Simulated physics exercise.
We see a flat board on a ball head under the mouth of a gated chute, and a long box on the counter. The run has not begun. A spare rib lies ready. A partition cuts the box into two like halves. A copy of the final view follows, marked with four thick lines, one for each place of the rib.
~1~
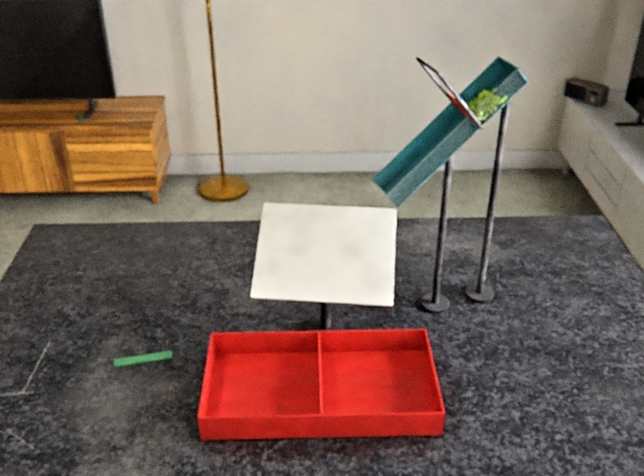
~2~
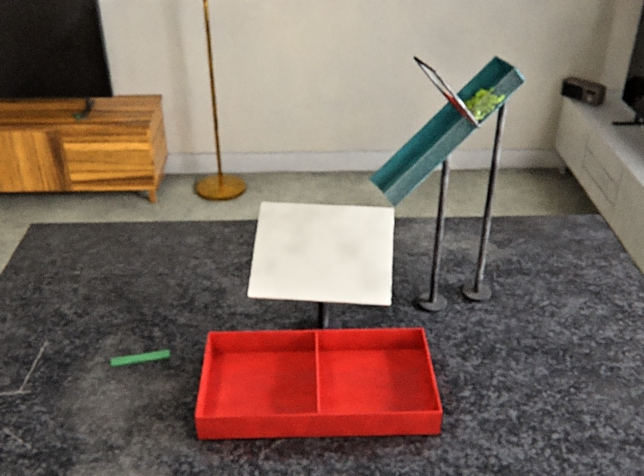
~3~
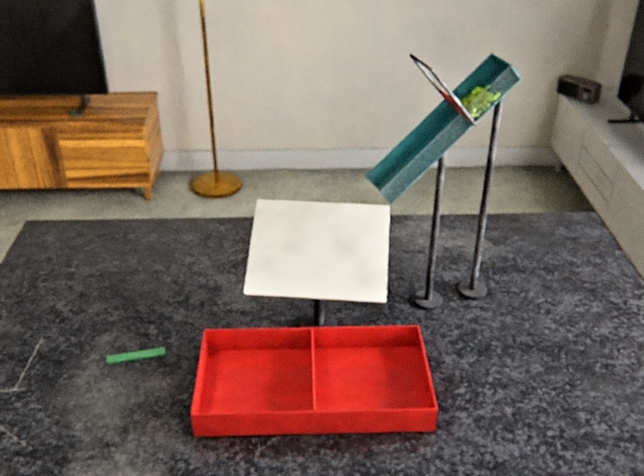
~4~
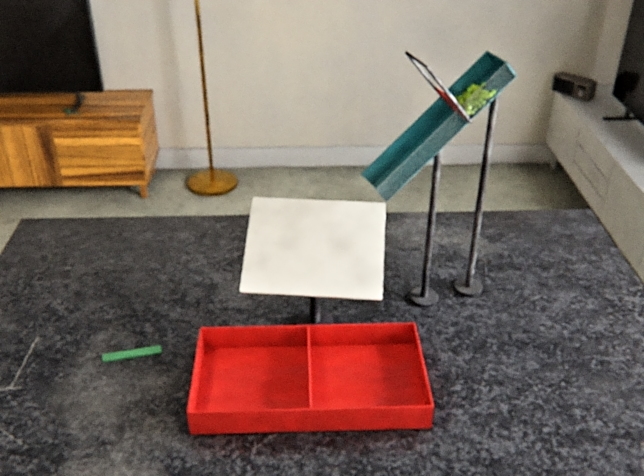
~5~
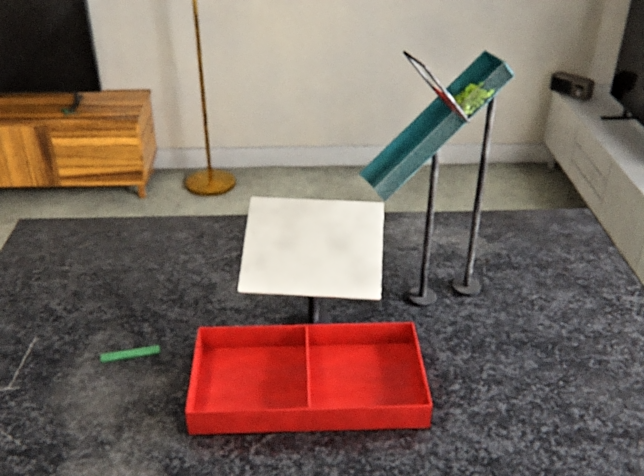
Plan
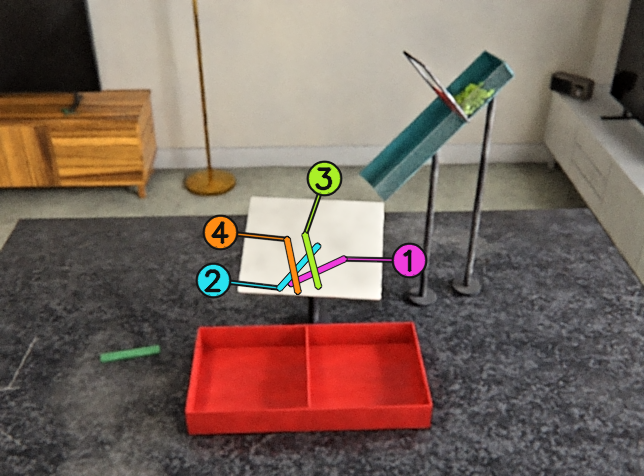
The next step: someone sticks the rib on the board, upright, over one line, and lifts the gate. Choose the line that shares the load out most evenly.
4.
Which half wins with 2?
More lands on the left.
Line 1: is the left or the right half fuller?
The left half.
On the marked copy, line 1 from (344, 259) to (290, 283); line 2 from (317, 246) to (279, 288); line 3 from (305, 234) to (318, 286); line 4 from (287, 239) to (297, 291).
Choosing 1, of what is caught, almost all in the left half, about a tenth in the right.
Choosing 2, of what is caught, the larger part in the left half, roughly a quarter in the right.
Choosing 3, of what is caught, about a tenth in the left half, almost all in the right.
Choosing 4, of what is caught, roughly a third in the left half, roughly two thirds in the right.
